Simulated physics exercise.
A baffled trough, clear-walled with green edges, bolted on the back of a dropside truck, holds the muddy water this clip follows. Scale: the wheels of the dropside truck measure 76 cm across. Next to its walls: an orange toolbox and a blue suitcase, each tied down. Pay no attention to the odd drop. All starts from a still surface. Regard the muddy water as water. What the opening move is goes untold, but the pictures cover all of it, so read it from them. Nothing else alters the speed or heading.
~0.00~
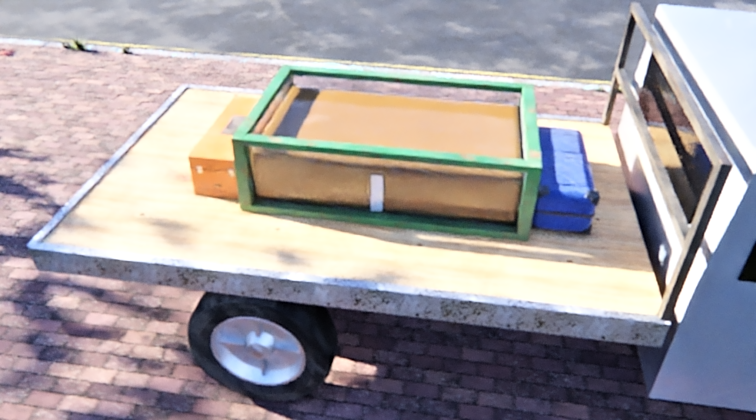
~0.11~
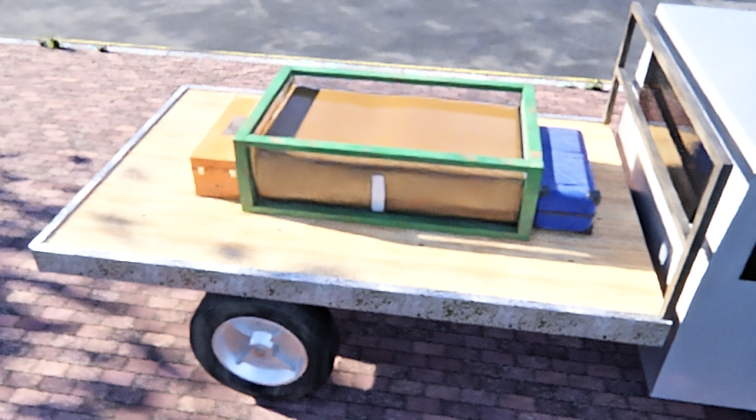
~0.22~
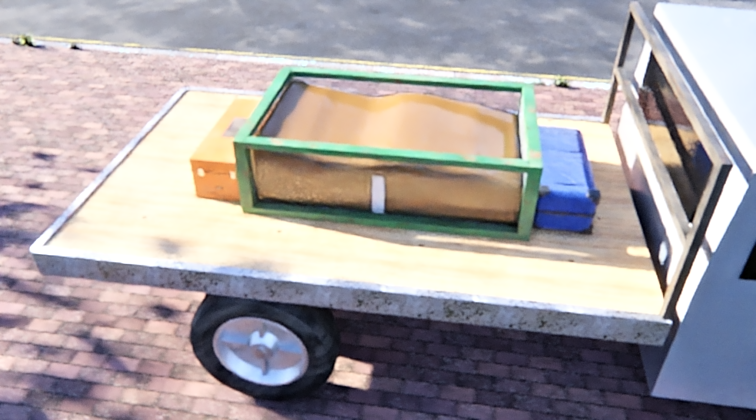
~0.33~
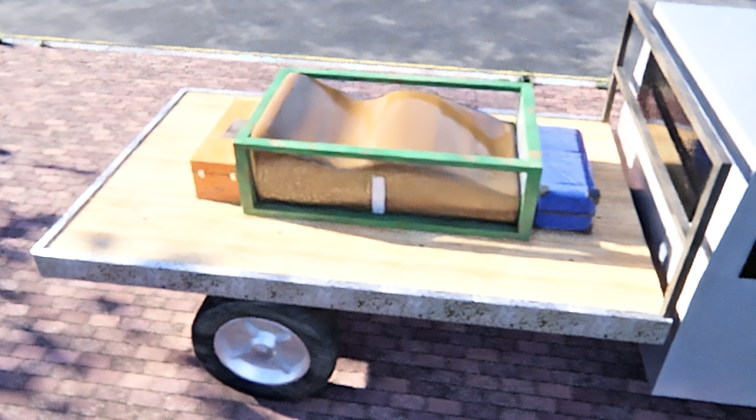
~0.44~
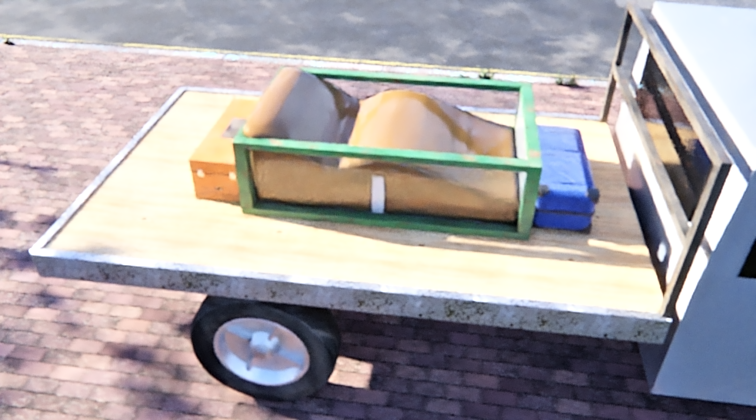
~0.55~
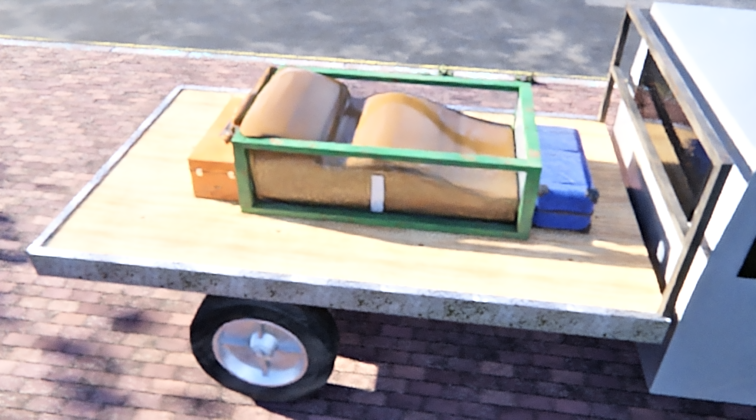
A flatbed truck with a pale wooden deck and a white cab at right stands out against brick paving and a grey road, seen from above its side. On the deck, a clear, green-edged trough of muddy brown water sits between an orange toolbox at left and a blue suitcase at right. The truck pulls forward to the right, the camera keeping pace, and the level water heaps leftward in two humps.
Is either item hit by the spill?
As for the orange toolbox, it catches the liquid, and the blue suitcase avoids the liquid.
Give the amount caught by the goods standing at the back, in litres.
3 L.
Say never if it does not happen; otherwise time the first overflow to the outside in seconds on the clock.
Liquid gets out at roughly 0.8 s.
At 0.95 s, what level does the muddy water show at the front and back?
I'd say some 26 centimetres in front and some 32 centimetres behind.
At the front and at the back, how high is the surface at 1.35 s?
At the front 28 cm, at the back 28 cm.
By 0.95 s it stands 32 cm high behind and 27 cm in front; 1 per cent has gone over the back.
By 1.35 s it stands 27 cm high behind and 28 cm in front; 1 per cent has gone over the back.
By 1.85 s it stands 26 cm high behind and 29 cm in front; 1 per cent has gone over the back.
By 3.54 s 1 per cent has gone over the back; the orange toolbox has caught 3 litres and the blue suitcase nothing.
